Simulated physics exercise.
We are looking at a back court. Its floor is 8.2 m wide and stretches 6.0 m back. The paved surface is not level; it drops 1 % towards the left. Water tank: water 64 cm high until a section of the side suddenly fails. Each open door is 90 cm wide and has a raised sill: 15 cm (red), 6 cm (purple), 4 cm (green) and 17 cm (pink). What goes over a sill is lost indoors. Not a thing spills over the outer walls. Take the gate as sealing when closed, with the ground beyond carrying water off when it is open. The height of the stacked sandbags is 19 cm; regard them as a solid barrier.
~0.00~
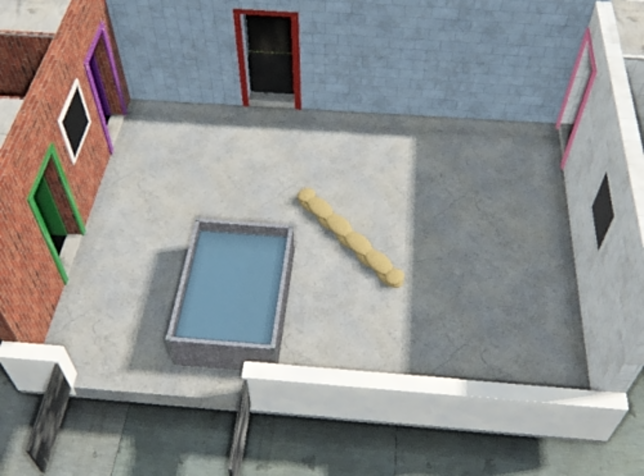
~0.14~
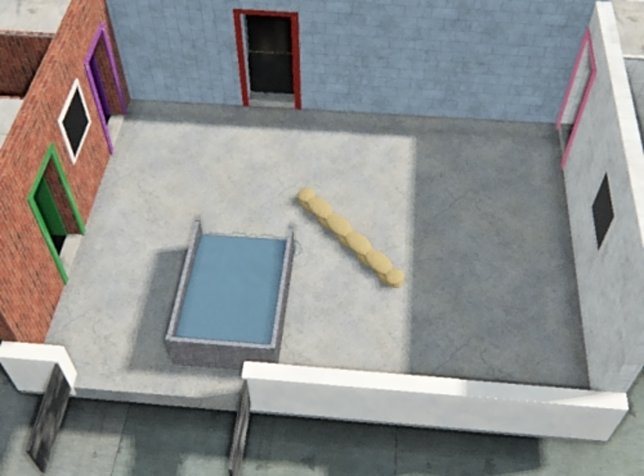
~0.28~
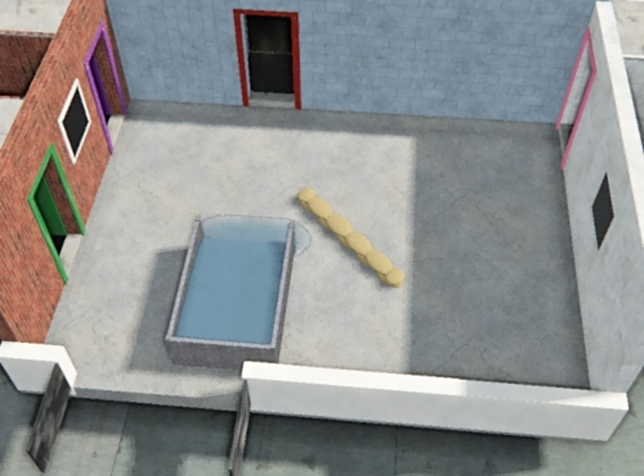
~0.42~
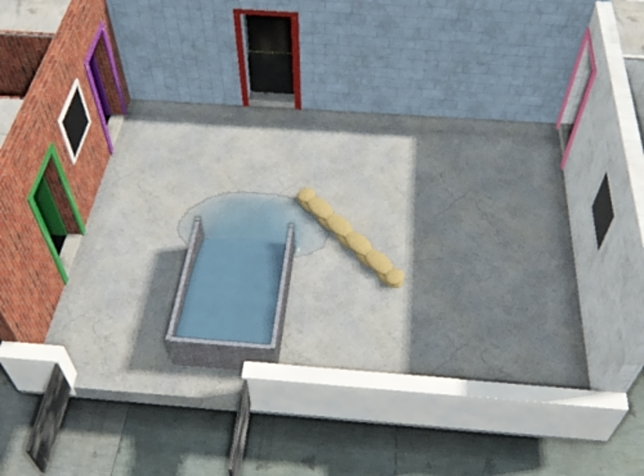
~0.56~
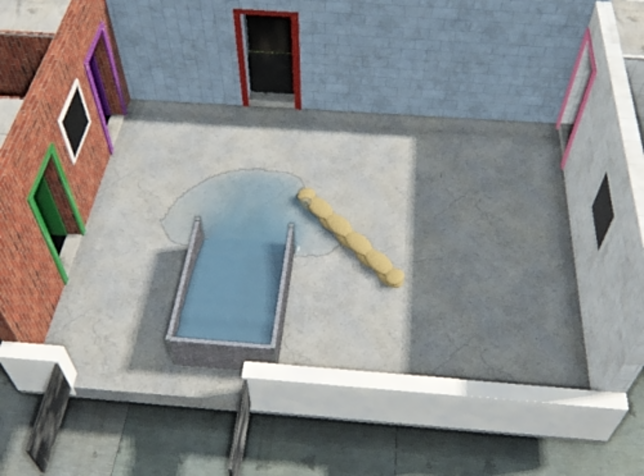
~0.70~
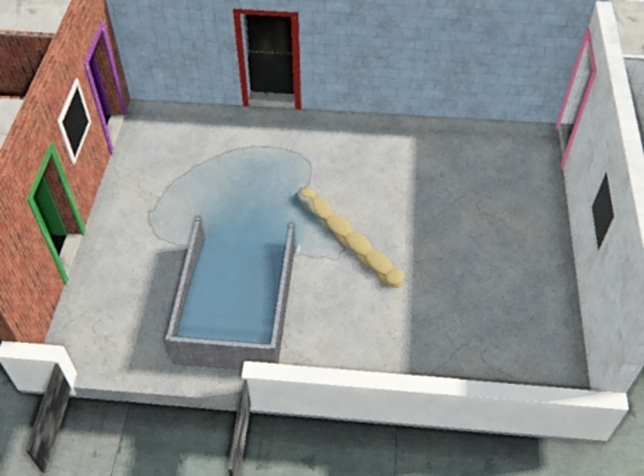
To begin with, a rectangular tank of still blue water stands in a walled court beside a diagonal row of stacked sandbags. Then the tank's far side opens, and water pours out there, spreading across the paving in a widening, rounded sheet that touches the sandbags' near end and extends farther back and left.
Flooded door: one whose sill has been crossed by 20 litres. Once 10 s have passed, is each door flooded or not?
At that moment the red door is flooded, the purple door is flooded, the green door is not flooded, the pink door is not flooded.
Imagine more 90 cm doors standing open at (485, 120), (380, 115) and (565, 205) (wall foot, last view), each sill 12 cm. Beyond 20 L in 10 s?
Well, the first is on the low side, the second is on the low side, and the third is on the low side.
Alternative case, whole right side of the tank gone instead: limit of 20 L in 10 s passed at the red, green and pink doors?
Door by door - red: Within bounds, green: Within bounds, pink: Within bounds.
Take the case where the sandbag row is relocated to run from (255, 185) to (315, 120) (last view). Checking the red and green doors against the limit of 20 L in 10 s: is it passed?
Note - red: Limit held; green: Limit held.
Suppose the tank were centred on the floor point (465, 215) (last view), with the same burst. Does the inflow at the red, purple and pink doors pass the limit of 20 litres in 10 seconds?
Result - red door does not exceed it, purple door exceeds it, pink door exceeds it.
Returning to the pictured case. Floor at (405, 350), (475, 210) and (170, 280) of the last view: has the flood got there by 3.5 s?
Listed in sequence, the spots are drenched, bone dry and bone dry.
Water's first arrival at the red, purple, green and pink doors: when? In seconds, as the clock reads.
Red 1.0 s, purple 1.8 s, green 4.5 s, pink 4.0 s.
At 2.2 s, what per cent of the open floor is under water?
Wet share: About 35 %.
After 1.4 s water covers 25 % of the floor and is deepest (30 cm) near (299, 211); red door 25 cm at the sill, 6 L in, purple door not reached, green door not reached, pink door not reached.
After 2.2 s water covers 35 % of the floor and is deepest (32 cm) near (131, 101); red door 30 cm at the sill, 58 L in, purple door 10 cm at the sill, 0 L in, green door not reached, pink door not reached.
After 3.5 s water covers 40 % of the floor and is deepest (29 cm) near (131, 101); red door 19 cm at the sill, 113 L in, purple door 19 cm at the sill, 55 L in, green door not reached, pink door not reached.
After 6.0 s water covers 75 % of the floor and is deepest (14 cm) near (115, 146); red door 8 cm at the sill, 119 L in, purple door 13 cm at the sill, 168 L in, green door 4 cm at the sill, 1 L in, pink door 6 cm at the sill, 0 L in.
After 10.0 s water covers 90 % of the floor and is deepest (8 cm) near (36, 369); red door 4 cm at the sill, 119 L in, purple door 7 cm at the sill, 211 L in, green door 4 cm at the sill, 1 L in, pink door 2 cm at the sill, 0 L in.
